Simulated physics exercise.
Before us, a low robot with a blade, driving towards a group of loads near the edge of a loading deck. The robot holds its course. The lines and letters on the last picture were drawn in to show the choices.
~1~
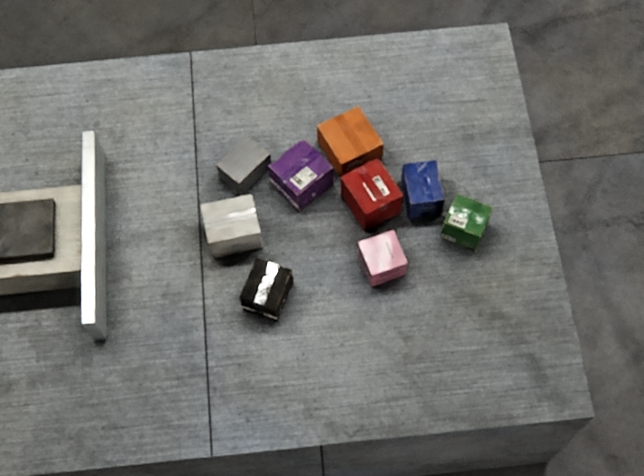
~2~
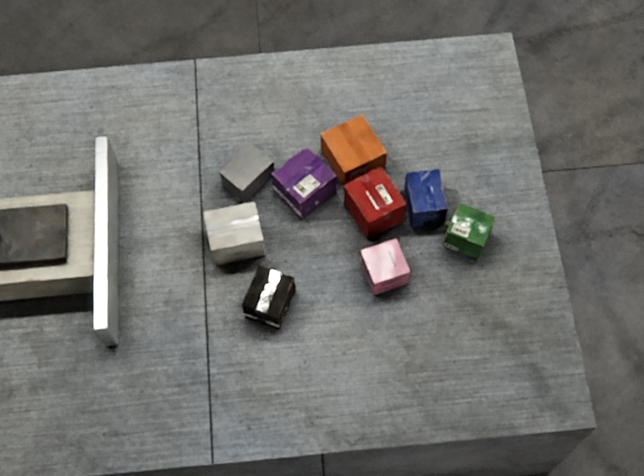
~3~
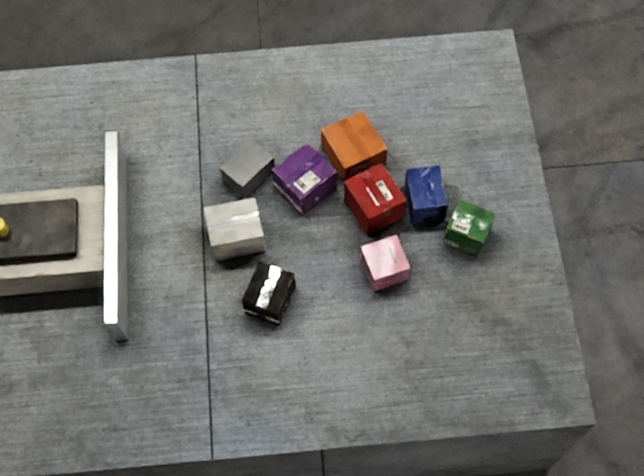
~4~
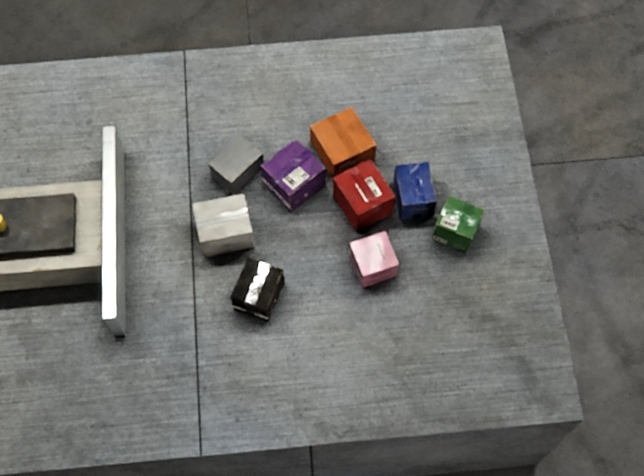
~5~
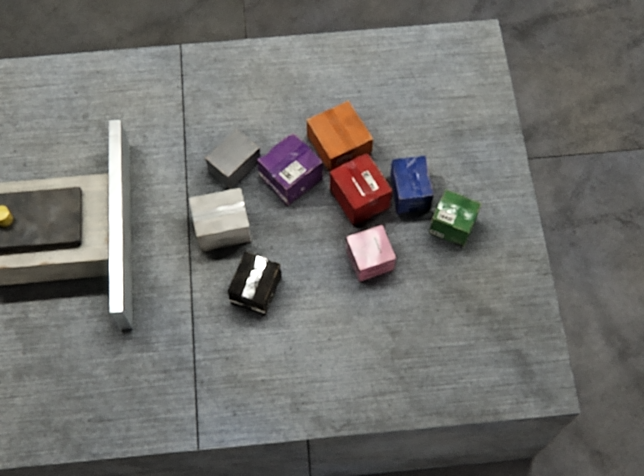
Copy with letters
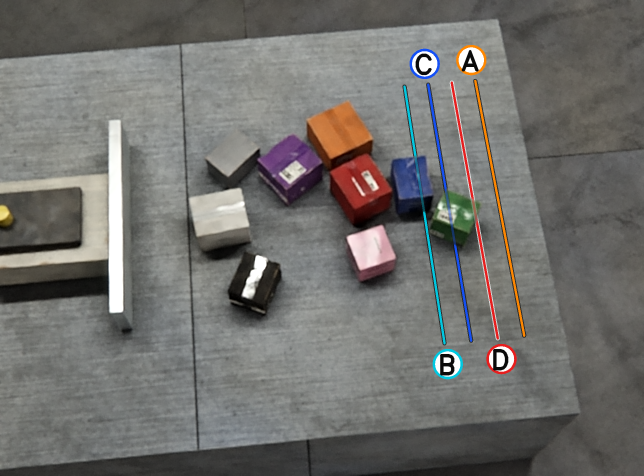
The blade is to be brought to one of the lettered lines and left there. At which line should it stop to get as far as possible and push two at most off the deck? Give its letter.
Line C.
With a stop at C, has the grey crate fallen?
No.
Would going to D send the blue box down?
Yes.
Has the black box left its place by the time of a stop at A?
Yes.
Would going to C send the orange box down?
No.
On the marked copy, A at (498, 201); B at (423, 207); C at (448, 205); D at (473, 203).
With C. Early on, robot (166, 207); grey crate (267, 152); black box (269, 279).
Further on, robot (286, 197); blue box (470, 184); green parcel (477, 226).
At the end, robot (379, 189); blue box over the edge; green parcel over the edge; two fallen.
As for the rest, A drops four; B is within the limit but short; D drops three.
